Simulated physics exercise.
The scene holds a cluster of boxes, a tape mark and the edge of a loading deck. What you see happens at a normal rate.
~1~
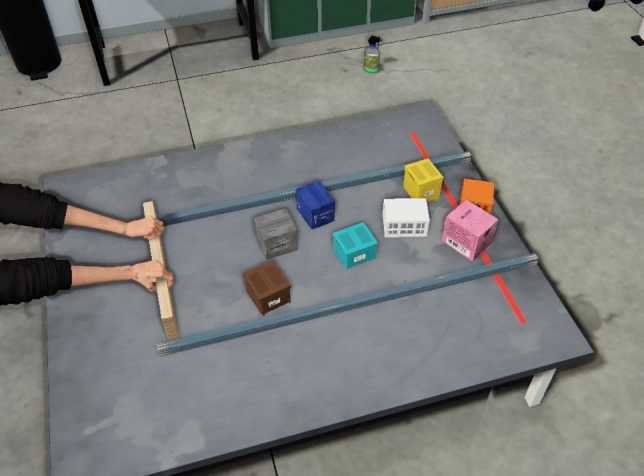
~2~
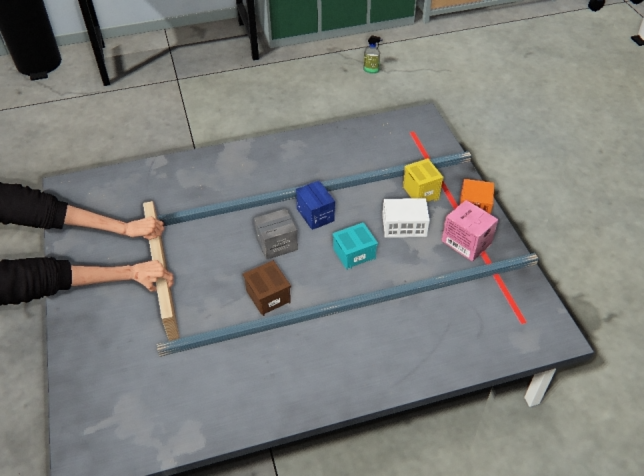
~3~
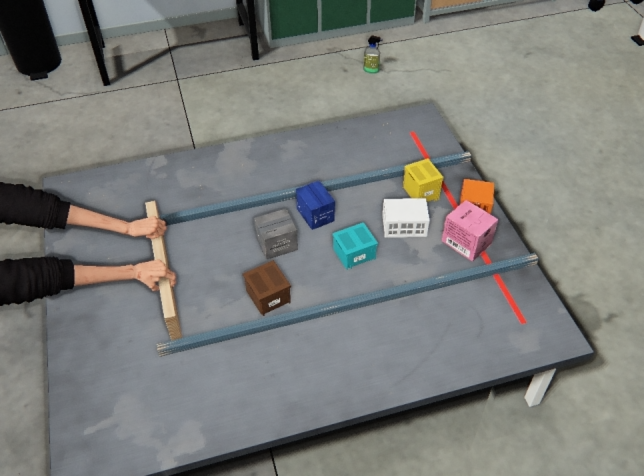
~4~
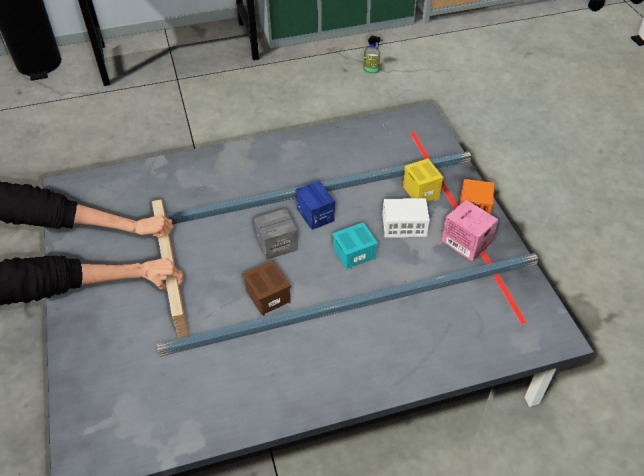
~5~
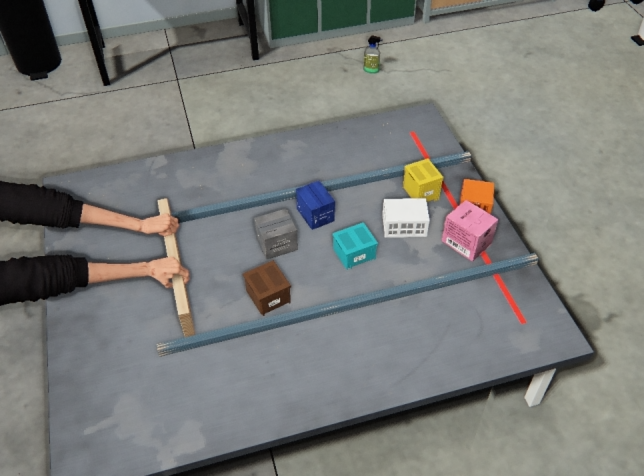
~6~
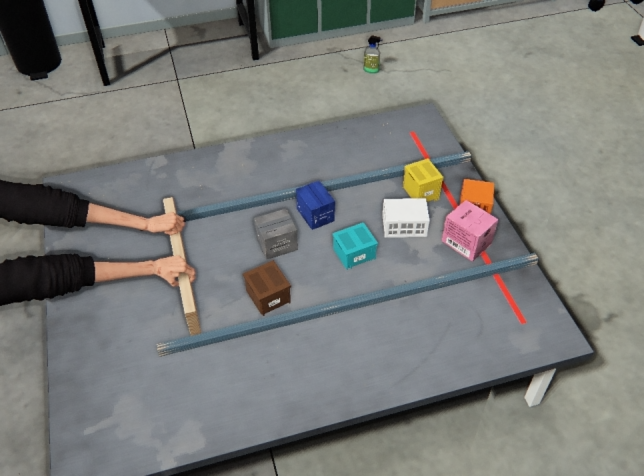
Two hands slide a wooden plank slightly right along a gray table toward scattered colored boxes.
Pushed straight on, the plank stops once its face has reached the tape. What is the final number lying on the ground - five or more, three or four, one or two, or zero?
It ends at three or four.
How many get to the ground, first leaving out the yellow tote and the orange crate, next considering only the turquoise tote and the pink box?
First 2, then 3.
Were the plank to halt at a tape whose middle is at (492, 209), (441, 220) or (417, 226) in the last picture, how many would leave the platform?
Per try: 8; 1; 0.
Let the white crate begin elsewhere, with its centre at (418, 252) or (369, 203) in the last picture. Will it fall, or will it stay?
In order, it drops down; drops down.
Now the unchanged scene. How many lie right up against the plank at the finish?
Tally at the end: 4.
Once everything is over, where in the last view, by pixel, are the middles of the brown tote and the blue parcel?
Final positions - brown tote around (501, 243), blue parcel around (455, 165).
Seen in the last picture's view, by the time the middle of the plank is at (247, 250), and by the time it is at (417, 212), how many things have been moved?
1 at one spot and 8 at the other.
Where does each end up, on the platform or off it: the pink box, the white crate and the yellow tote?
Taking them one by one: The pink box goes down, the white crate goes down, and the yellow tote goes down.
Soon after, none off yet; orange crate at rest near (477, 200); pink box at rest near (469, 231); yellow tote at rest near (422, 183).
By the end, the number that fall off is three or four; fallen, white crate, yellow tote, pink box and orange crate.
